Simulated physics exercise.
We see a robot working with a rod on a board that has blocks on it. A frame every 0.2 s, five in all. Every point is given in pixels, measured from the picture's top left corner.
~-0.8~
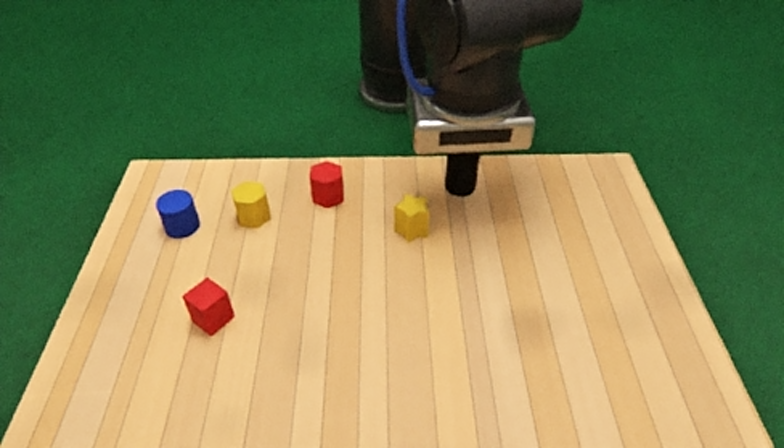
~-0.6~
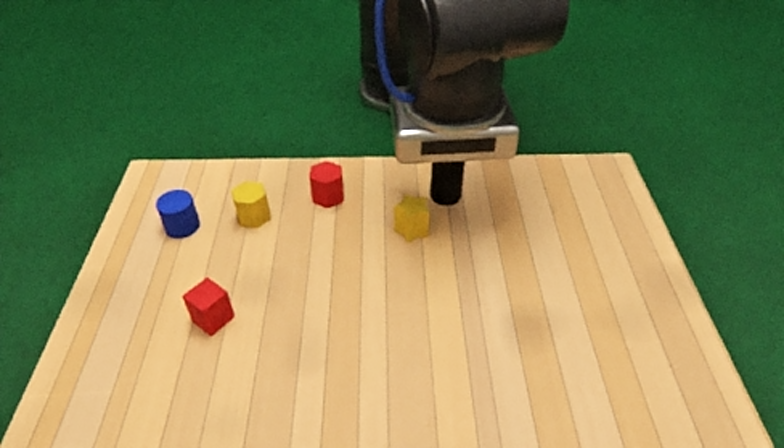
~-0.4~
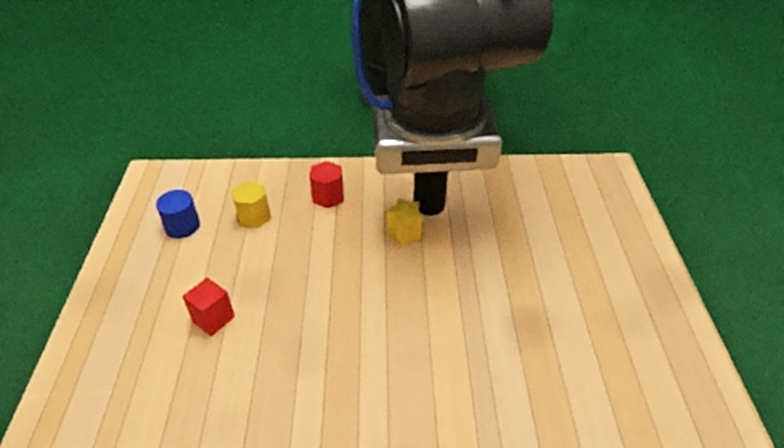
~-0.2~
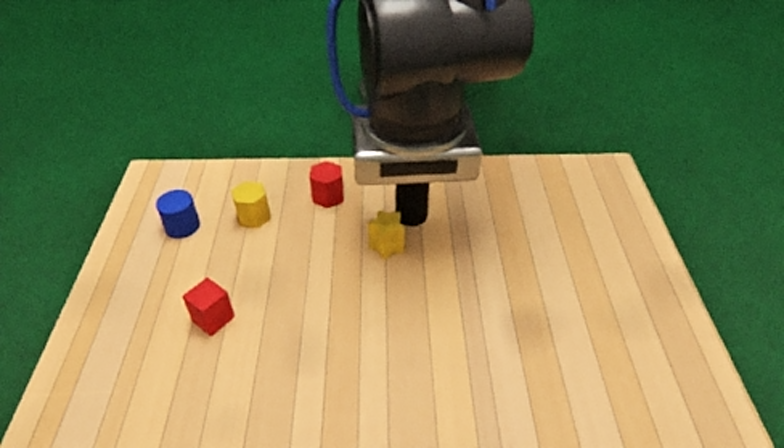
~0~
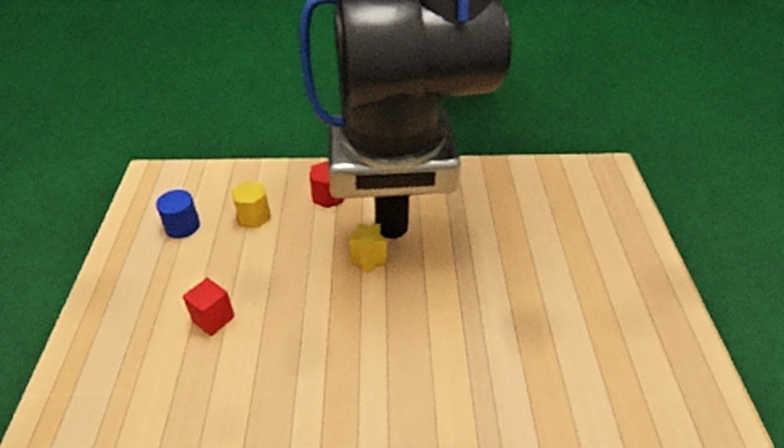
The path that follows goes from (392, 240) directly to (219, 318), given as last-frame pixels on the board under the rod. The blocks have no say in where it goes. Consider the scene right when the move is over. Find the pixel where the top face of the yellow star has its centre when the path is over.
The point I'd pick in the picture is (323, 273).
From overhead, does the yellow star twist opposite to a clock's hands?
The answer is yes.
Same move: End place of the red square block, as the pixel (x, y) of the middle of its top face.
It is going to be at (174, 303).
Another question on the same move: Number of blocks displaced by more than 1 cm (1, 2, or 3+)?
The number of blocks that move over 1 cm is two.
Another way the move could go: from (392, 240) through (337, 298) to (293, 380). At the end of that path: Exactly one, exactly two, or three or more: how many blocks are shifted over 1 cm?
The number is one.
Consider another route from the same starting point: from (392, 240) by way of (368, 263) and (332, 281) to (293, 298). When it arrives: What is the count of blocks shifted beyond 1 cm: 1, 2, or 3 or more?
That makes 1 block.
On the path given first. One third of the way, rod (338, 253); yellow star (334, 263), turned 75° anticlockwise.
Two thirds of the way, rod (278, 279); yellow star (323, 273), turned 120° anticlockwise.
At the end, rod (216, 306); red square block (174, 303), turned 25° clockwise; yellow star (323, 273), turned 120° anticlockwise.
